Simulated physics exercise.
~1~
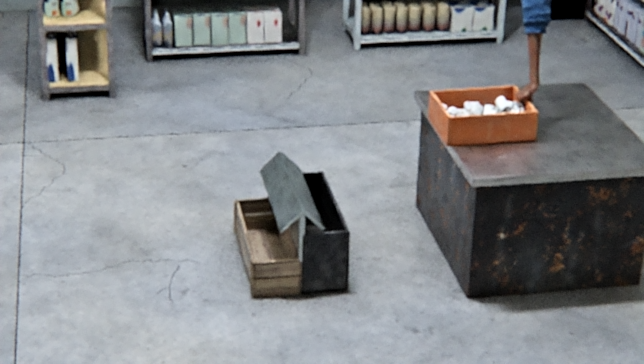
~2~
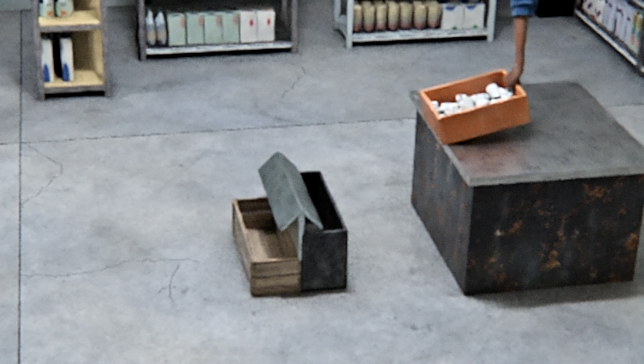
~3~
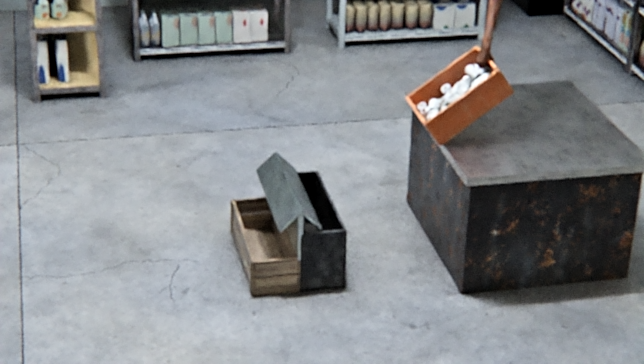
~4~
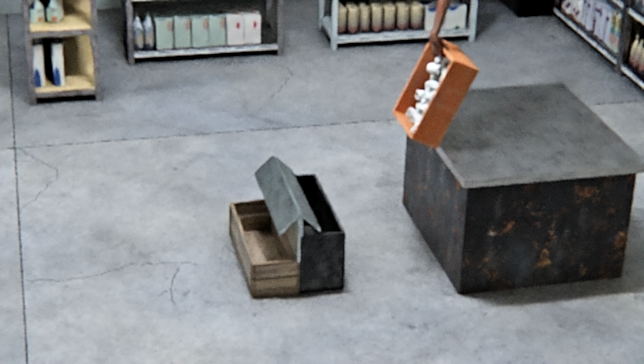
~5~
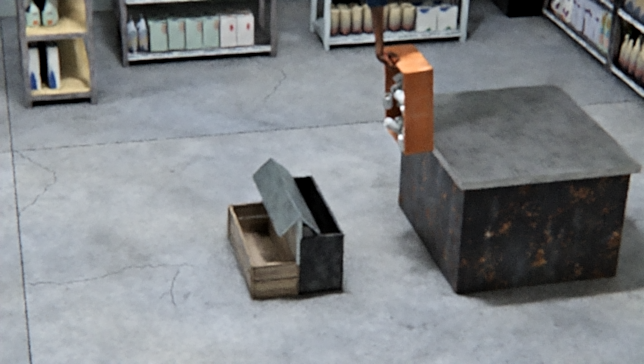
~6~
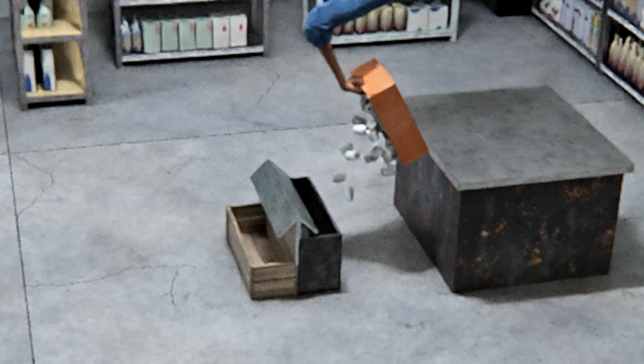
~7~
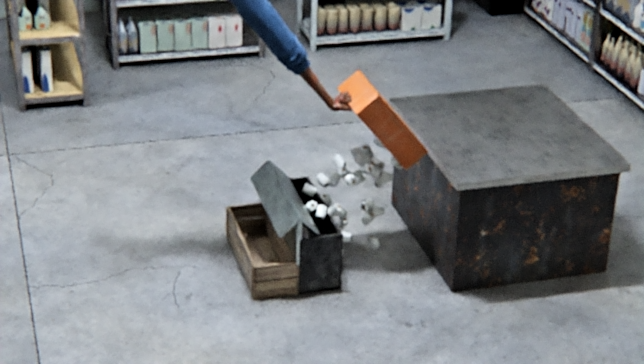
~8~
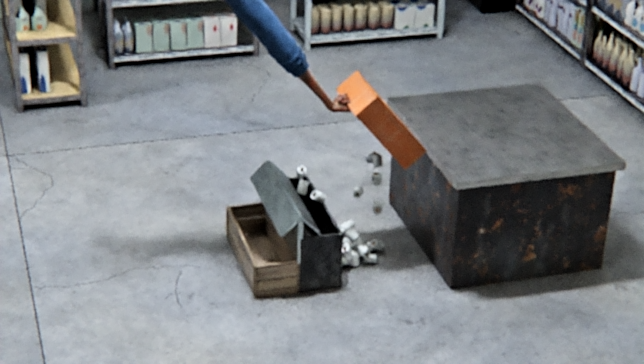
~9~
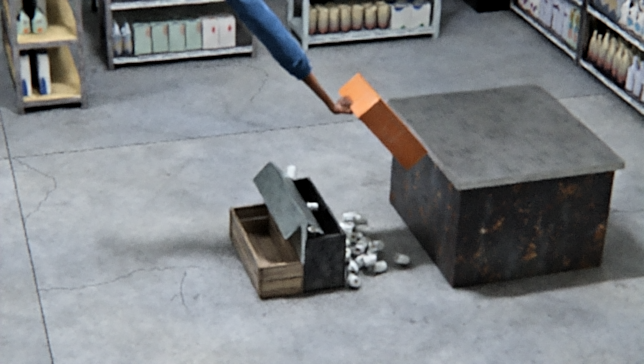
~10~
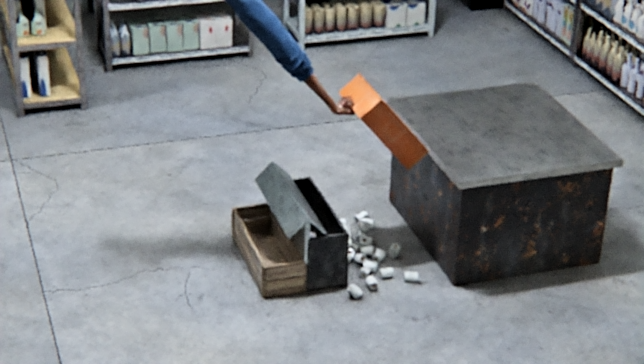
A hand tips an orange tote of white rolls, spilling most beside the black tub.
